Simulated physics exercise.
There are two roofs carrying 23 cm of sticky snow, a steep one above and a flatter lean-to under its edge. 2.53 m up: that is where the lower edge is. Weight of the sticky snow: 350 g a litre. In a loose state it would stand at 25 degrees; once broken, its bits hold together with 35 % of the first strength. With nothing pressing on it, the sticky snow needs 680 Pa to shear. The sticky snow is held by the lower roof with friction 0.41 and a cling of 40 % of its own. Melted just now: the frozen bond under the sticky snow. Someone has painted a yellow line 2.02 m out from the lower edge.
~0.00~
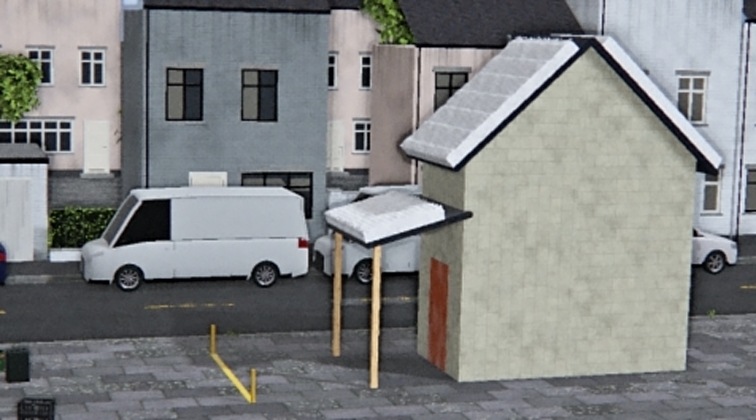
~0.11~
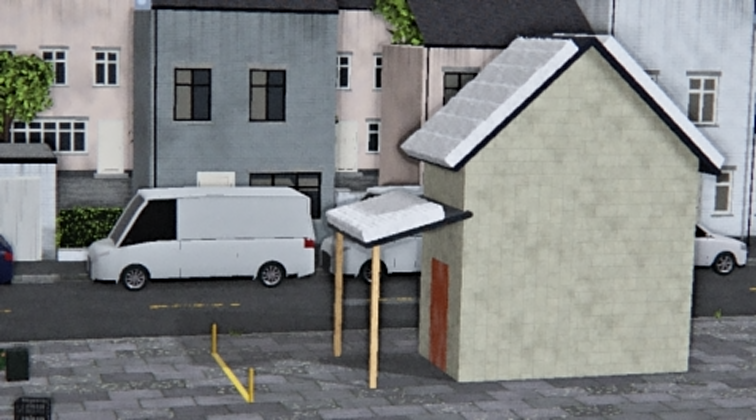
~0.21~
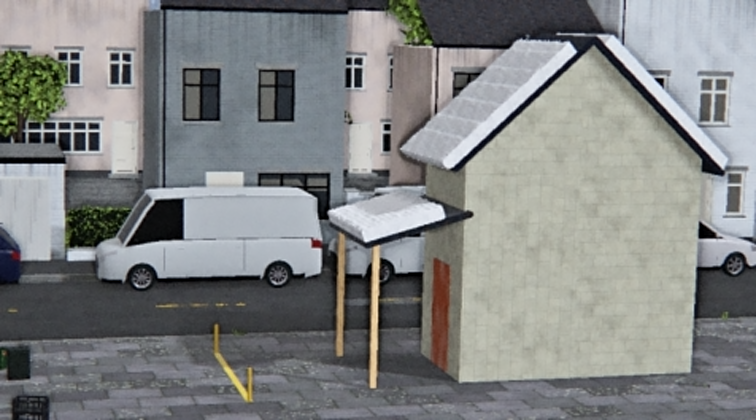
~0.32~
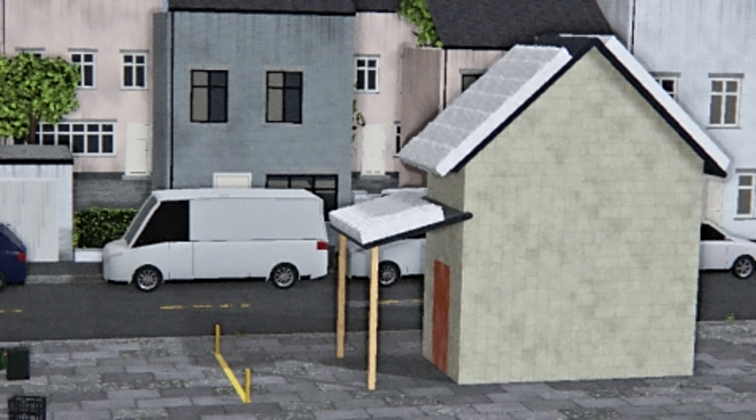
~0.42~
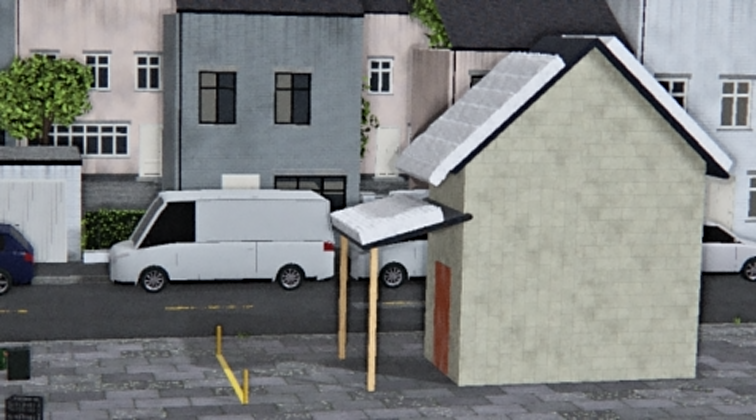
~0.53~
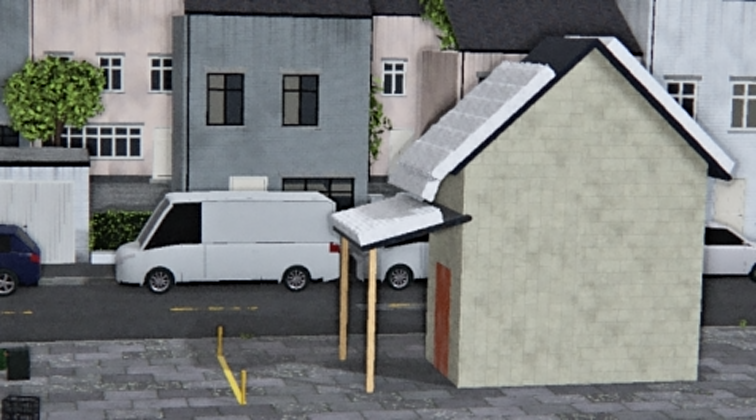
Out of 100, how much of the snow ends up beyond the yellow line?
Roughly 24 out of 100.
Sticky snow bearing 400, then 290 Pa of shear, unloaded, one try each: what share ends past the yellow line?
Roughly 35 % followed by roughly 40 %.
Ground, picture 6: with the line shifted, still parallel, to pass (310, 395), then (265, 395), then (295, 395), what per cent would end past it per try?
Roughly 55 %, then 35 %, then 50 %.
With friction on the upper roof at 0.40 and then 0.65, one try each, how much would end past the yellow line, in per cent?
First some 12 %, after that some 0 %.
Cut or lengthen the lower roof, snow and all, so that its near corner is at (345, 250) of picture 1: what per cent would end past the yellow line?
About 16 per cent.
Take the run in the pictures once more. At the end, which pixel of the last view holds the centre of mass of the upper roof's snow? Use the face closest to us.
Estimated pixel: (279, 352).
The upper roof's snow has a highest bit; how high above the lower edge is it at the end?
The snow's top stands about 0.6 m above the lower edge.
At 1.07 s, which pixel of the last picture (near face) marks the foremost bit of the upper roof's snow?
Around pixel (358, 222).
After 1.07 s, none is below the lower edge and 0 % is past the line.
After 1.71 s, 42 % is below the lower edge and 0 % is past the line.
After 2.36 s, 71 % is below the lower edge and 23 % is past the line.
After 3.00 s, 71 % is below the lower edge and 24 % is past the line.
After 3.10 s, 71 % is below the lower edge and 24 % is past the line.
